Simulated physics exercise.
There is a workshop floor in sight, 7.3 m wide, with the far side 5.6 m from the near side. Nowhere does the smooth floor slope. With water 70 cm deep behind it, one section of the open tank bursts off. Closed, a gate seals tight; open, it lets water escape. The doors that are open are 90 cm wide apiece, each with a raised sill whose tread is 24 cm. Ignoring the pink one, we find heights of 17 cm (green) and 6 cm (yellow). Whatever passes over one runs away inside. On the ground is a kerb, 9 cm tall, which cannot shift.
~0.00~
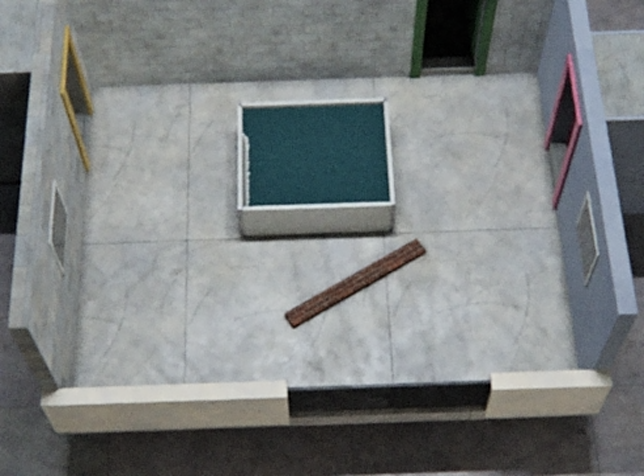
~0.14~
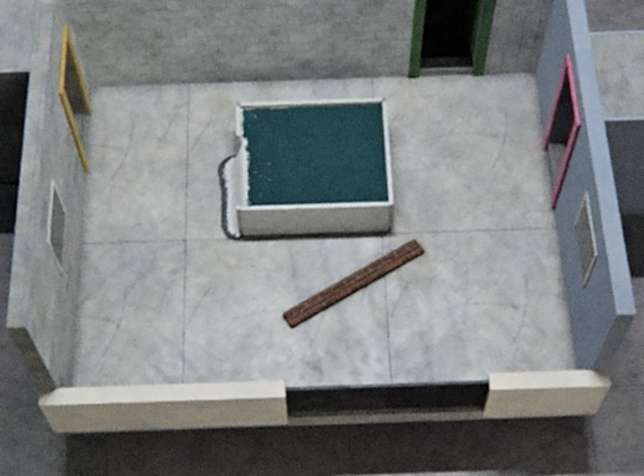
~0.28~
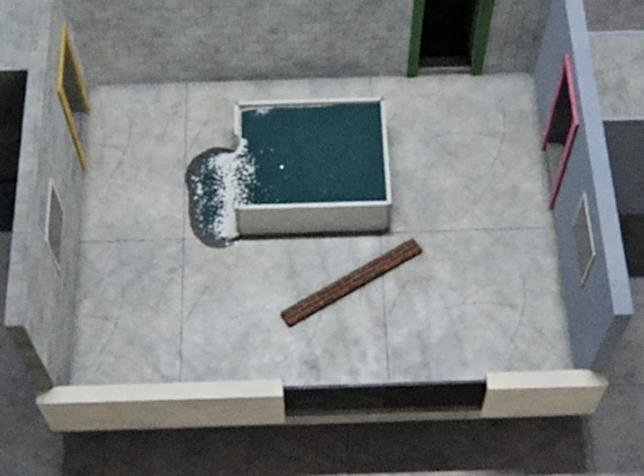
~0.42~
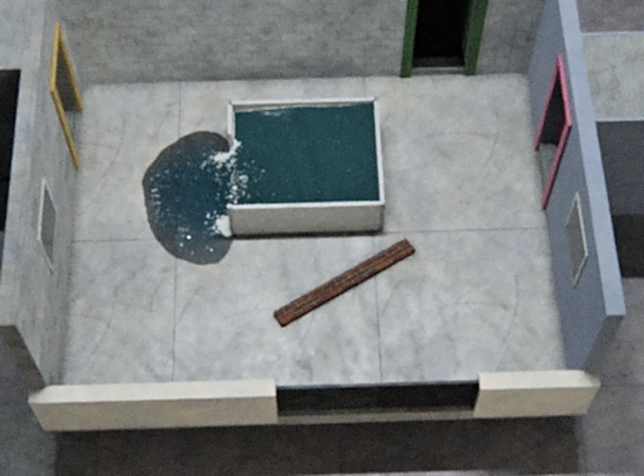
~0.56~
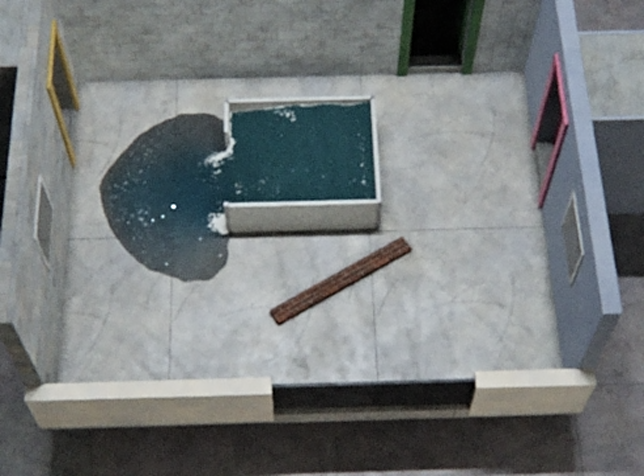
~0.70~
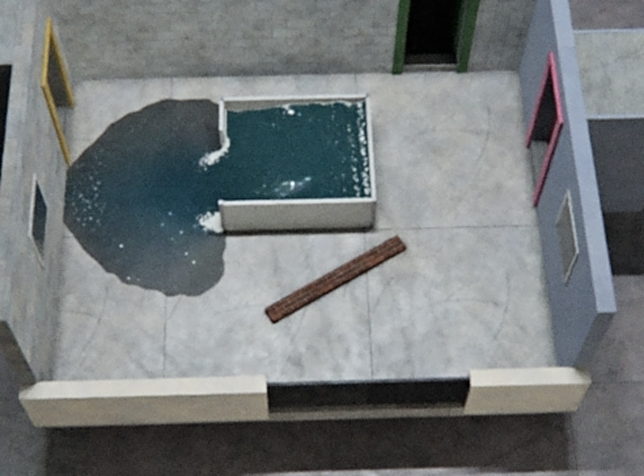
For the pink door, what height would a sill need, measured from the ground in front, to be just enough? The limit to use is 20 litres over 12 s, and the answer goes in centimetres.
Around 7.5 cm above the ground in front.
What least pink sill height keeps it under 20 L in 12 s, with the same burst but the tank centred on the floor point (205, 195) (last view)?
9.5 cm, give or take.
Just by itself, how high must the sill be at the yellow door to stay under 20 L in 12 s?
Roughly 21 cm at the yellow door.
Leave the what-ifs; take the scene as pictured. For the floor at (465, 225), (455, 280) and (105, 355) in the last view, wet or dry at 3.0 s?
So, in order, I'd say stayed dry, then stayed dry, then got wet.
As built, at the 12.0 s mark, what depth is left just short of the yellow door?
It works out to about 6.0 centimetres deep.
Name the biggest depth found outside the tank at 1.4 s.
Around 38 centimetres.
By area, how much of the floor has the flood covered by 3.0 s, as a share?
Some 35 per cent is wet.
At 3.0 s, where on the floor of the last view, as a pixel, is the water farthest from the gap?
Near pixel (51, 403).
After 1.4 s water covers 25 % of the floor, deepest (38 cm) near (65, 205); it has not reached the pink door.
After 3.0 s water covers 35 % of the floor, deepest (37 cm) near (51, 403); it has not reached the pink door.
After 12.0 s water covers 95 % of the floor, deepest (12 cm) near (372, 83); 9 cm at the pink door, 0 litres in over its 26 cm sill.
At the pink door as built, the water arrived by 6.5 s and peaked near 12 cm at 8.0 s.
With a sill of 6.5 cm, 35 litres would have come in within the 12 s; with 9 cm, 9 litres. So under 20 litres takes about 7.5 cm.
